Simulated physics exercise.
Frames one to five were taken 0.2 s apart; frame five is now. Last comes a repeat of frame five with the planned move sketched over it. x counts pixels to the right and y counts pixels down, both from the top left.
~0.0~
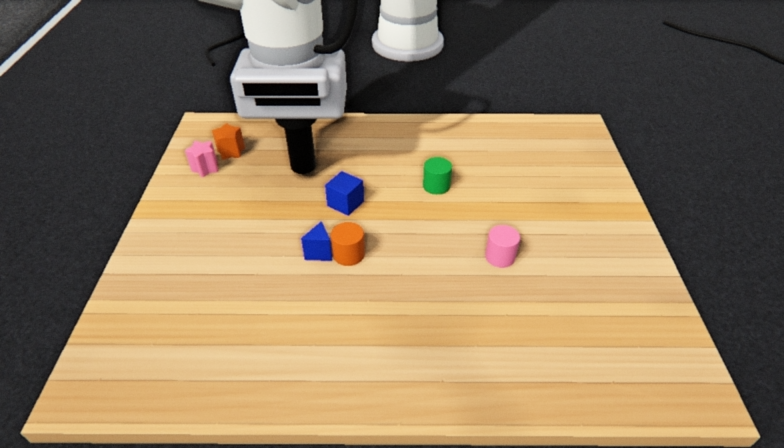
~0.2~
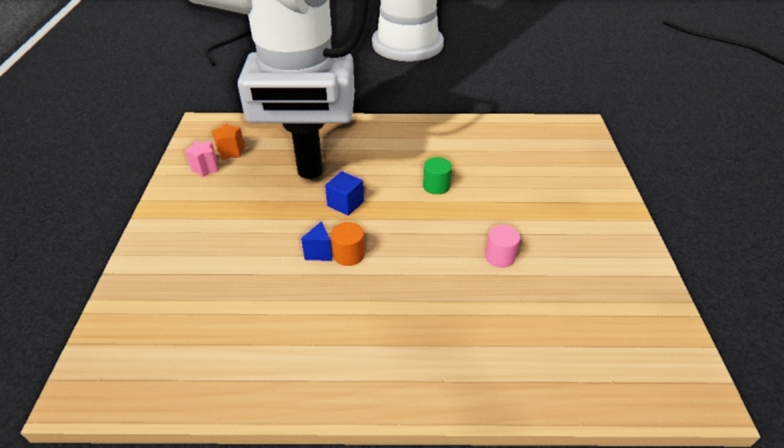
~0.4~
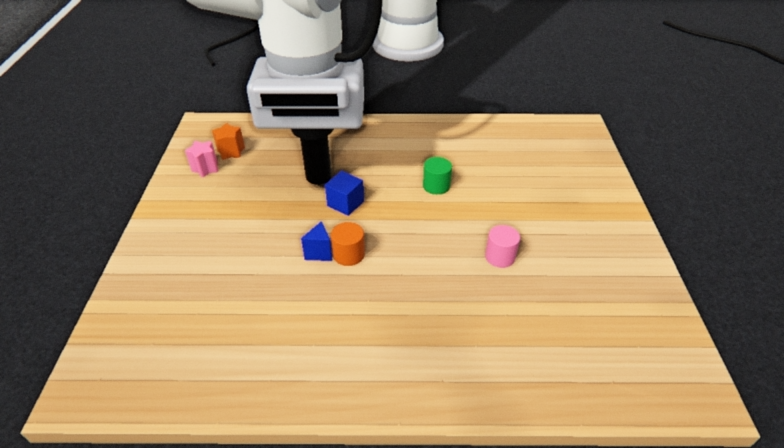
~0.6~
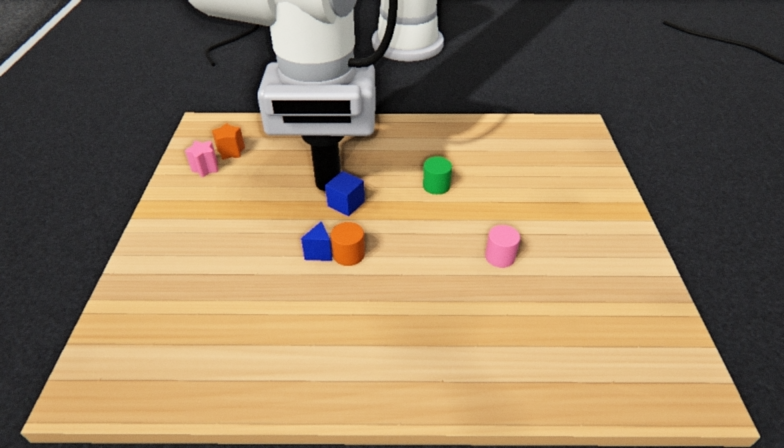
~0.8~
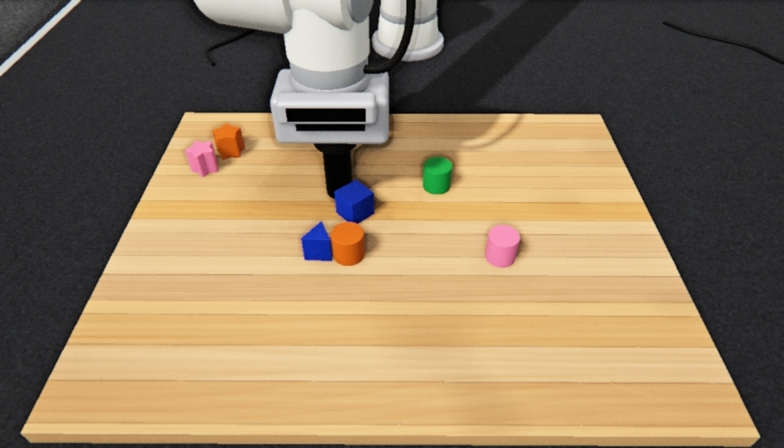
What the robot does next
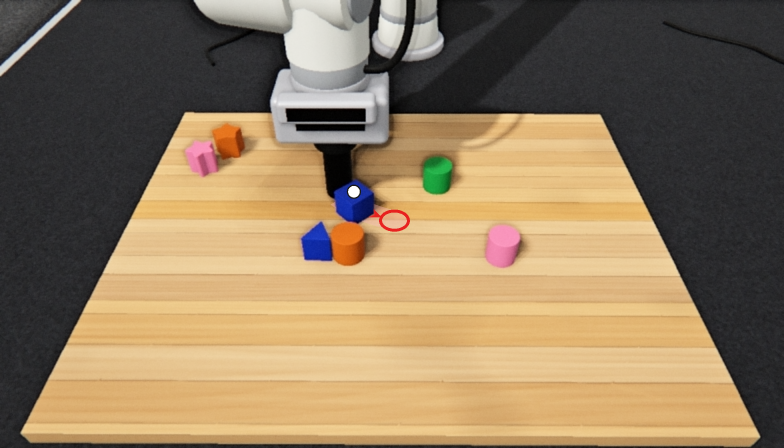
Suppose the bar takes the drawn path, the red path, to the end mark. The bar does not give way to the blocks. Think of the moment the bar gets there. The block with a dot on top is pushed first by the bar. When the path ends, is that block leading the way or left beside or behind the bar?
My prediction: No longer in front.
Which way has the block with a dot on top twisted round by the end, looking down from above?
The block with a dot on top rotates clockwise.
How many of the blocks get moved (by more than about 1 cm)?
Moved: 1.
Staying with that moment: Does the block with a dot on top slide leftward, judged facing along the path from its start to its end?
I believe not.
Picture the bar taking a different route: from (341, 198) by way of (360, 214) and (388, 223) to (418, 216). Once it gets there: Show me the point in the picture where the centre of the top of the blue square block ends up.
For the centre of its top, I'd go with (385, 222).
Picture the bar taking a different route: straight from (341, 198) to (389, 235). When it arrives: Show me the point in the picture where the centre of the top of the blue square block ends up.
The blue square block ends near (394, 235).
The drawn path runs from (341, 198) through (365, 211) to (394, 220); the dot is on the blue square block.
What follows on the original path. Halfway along, bar (365, 204); blue square block (373, 209), turned 35° clockwise.
At the end, bar (395, 213); orange circular block not moved; blue square block (382, 217), turned 60° clockwise.
